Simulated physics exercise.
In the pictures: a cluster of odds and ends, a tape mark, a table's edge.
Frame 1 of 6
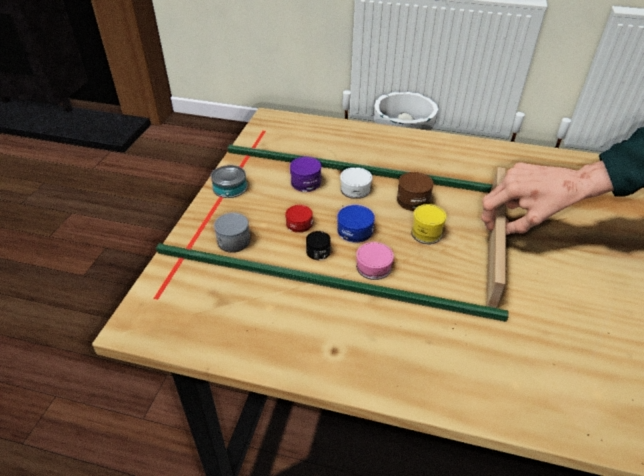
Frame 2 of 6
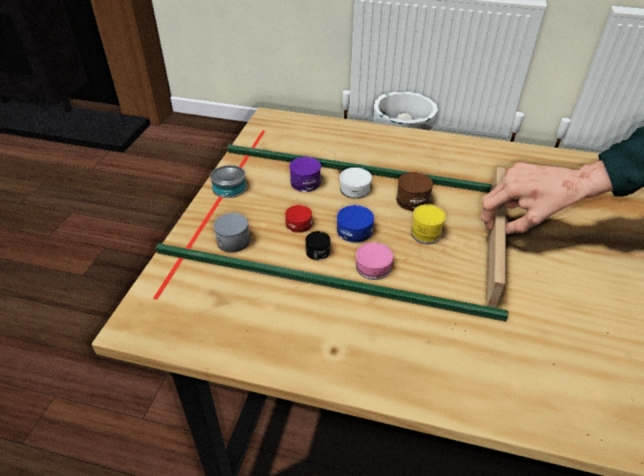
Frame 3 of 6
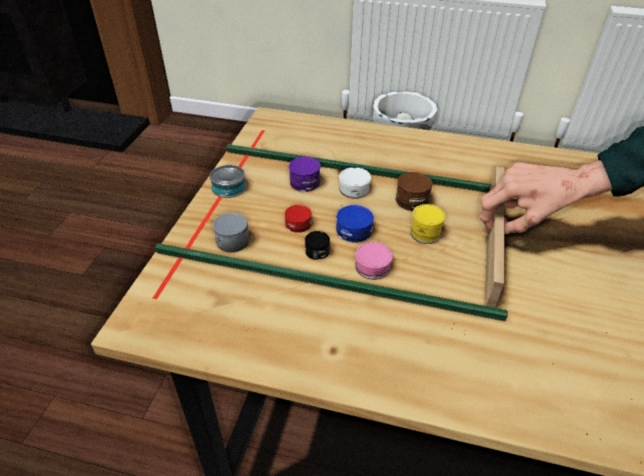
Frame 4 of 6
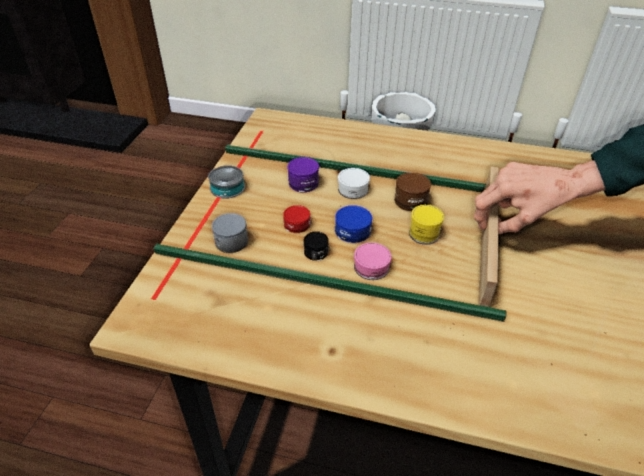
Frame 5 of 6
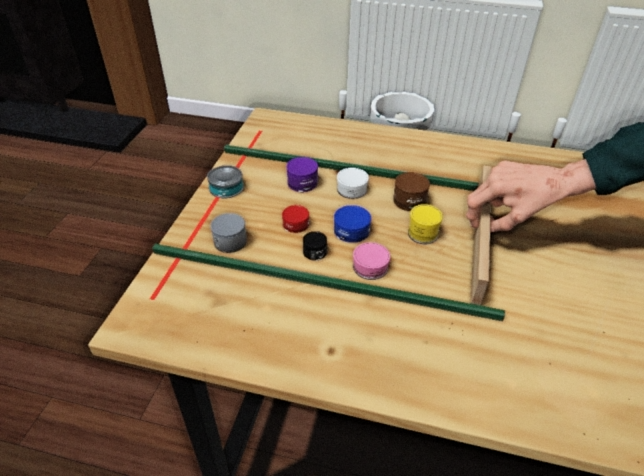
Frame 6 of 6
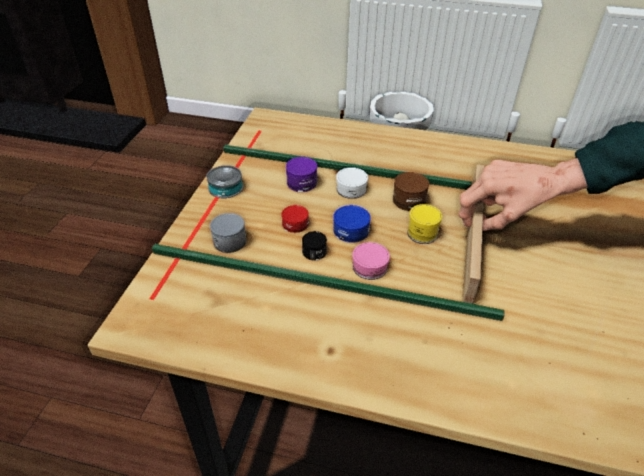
On a wooden table with a red line across it, a hand slid a wooden board slightly left between two green rods, while the colourful little pots between them stayed where they were.
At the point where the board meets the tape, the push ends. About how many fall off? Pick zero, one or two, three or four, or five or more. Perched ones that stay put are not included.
Five or more fall off.
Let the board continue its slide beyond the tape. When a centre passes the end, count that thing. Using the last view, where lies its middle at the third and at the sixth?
The middle is at about (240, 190), later at about (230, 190).
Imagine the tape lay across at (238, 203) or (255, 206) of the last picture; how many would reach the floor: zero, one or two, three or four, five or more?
Taken in order, that's 1 or 2 and then one to two down.
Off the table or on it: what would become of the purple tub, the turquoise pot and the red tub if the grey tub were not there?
Purple tub: Over the edge; turquoise pot: Over the edge; red tub: Over the edge.
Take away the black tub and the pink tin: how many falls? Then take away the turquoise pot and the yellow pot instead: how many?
Falls come to 4 the first time and 5 the other time.
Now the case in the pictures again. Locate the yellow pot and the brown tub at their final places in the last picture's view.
I'd say approximately (204, 185) and then (217, 162).
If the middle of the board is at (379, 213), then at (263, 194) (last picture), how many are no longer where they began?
The first number is 5, the next one 10.
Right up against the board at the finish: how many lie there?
Number: 4.
Early on, none off yet; turquoise pot at rest near (225, 182); grey tub at rest near (229, 233); purple tub at rest near (302, 175).
A while later, none off yet; turquoise pot moving near (219, 184); grey tub travelled about its own width near (208, 228); purple tub travelled well along near (241, 165).
Finally, the number that fall off is five or more; lost, white tin, black tub, red tub, purple tub, grey tub and turquoise pot.
